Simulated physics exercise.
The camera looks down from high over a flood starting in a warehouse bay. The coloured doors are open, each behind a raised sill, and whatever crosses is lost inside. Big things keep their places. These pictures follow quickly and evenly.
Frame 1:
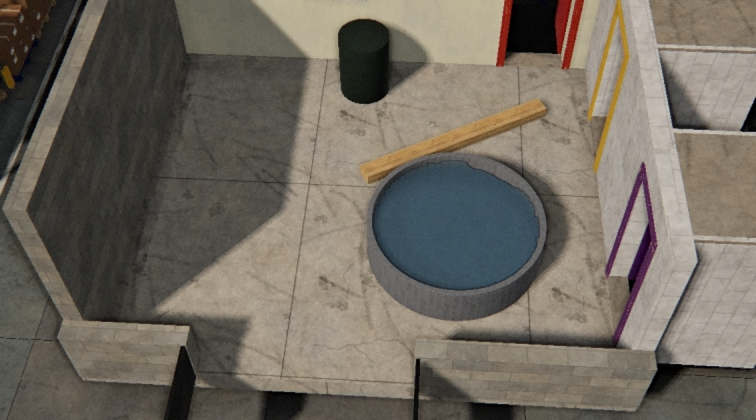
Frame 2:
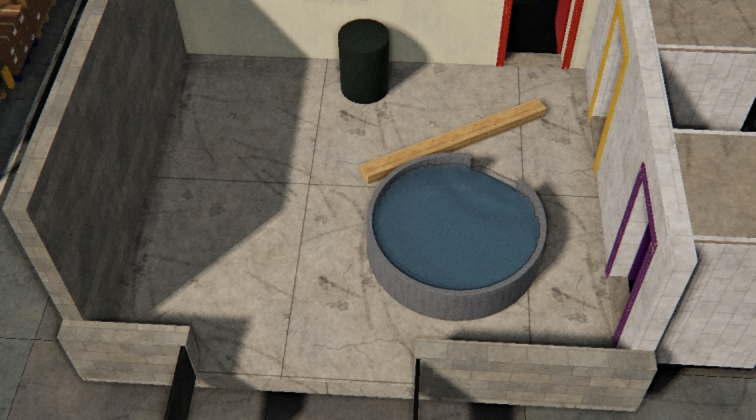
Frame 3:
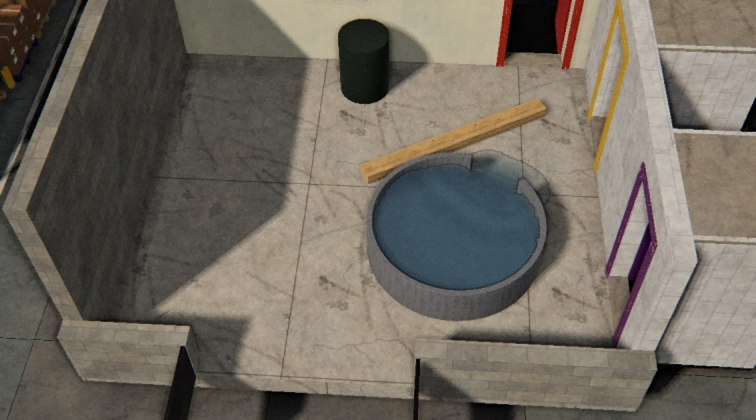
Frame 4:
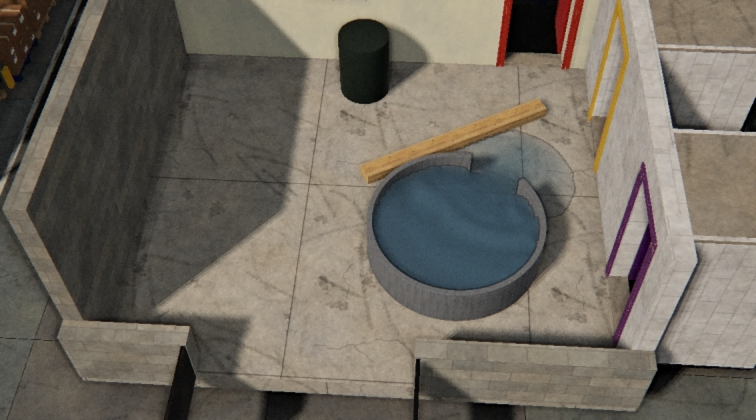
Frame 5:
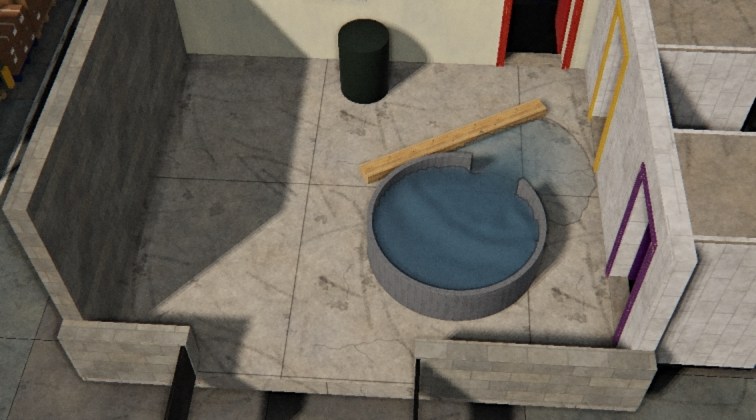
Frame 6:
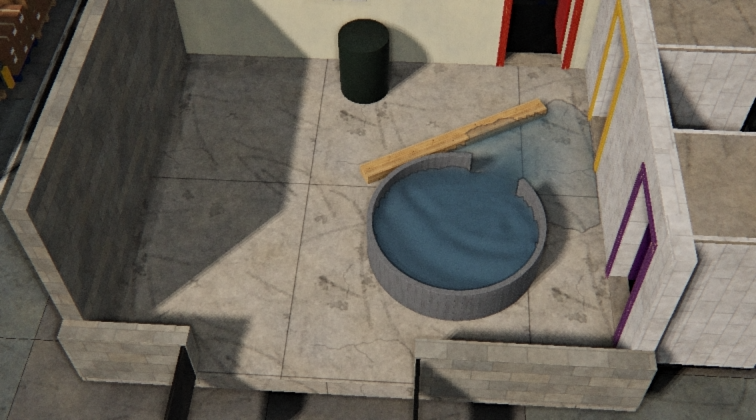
Water pours through a gap on the far side of a round grey pool and spreads in a thin sheet across the concrete floor, passing the right end of a wooden beam and reaching the wall by the yellow-framed doorway.
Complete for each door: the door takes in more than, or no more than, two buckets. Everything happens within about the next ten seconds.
Completed: The red door takes in more than two buckets; the yellow door takes in more than two buckets; the purple door takes in no more than two buckets.
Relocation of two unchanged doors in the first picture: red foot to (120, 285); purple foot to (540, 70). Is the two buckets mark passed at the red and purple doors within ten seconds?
I'd say the red door stays inside the limit and the purple door exceeds the limit.
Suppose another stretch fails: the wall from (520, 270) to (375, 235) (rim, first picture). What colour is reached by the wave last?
My pick is the red-painted one.
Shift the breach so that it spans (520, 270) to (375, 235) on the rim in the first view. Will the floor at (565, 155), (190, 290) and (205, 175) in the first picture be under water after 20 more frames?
As listed: Under water, awash, no water.
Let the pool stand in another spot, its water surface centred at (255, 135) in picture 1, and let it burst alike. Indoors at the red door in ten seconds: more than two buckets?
Red: Above the limit.
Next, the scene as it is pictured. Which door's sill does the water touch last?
The door marked purple.
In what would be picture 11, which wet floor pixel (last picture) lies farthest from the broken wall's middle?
Roughly (575, 75).
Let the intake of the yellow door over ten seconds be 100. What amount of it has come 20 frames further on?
The figure is near 65 per cent.
A moment on, water covers 15 % of the floor; the red door not reached, the yellow door under two buckets in, the purple door not reached.
Next, water covers 20 % of the floor; the red door under two buckets in, the yellow door over two buckets in, the purple door not reached.
Then, water covers 30 % of the floor; the red door over two buckets in, the yellow door far over two buckets in, the purple door wet at the sill, nothing in.
Later, water covers 55 % of the floor; the red door far over two buckets in, the yellow door far over two buckets in, the purple door wet at the sill, nothing in.
In the end, water covers 90 % of the floor; the red door far over two buckets in, the yellow door far over two buckets in, the purple door wet at the sill, nothing in.
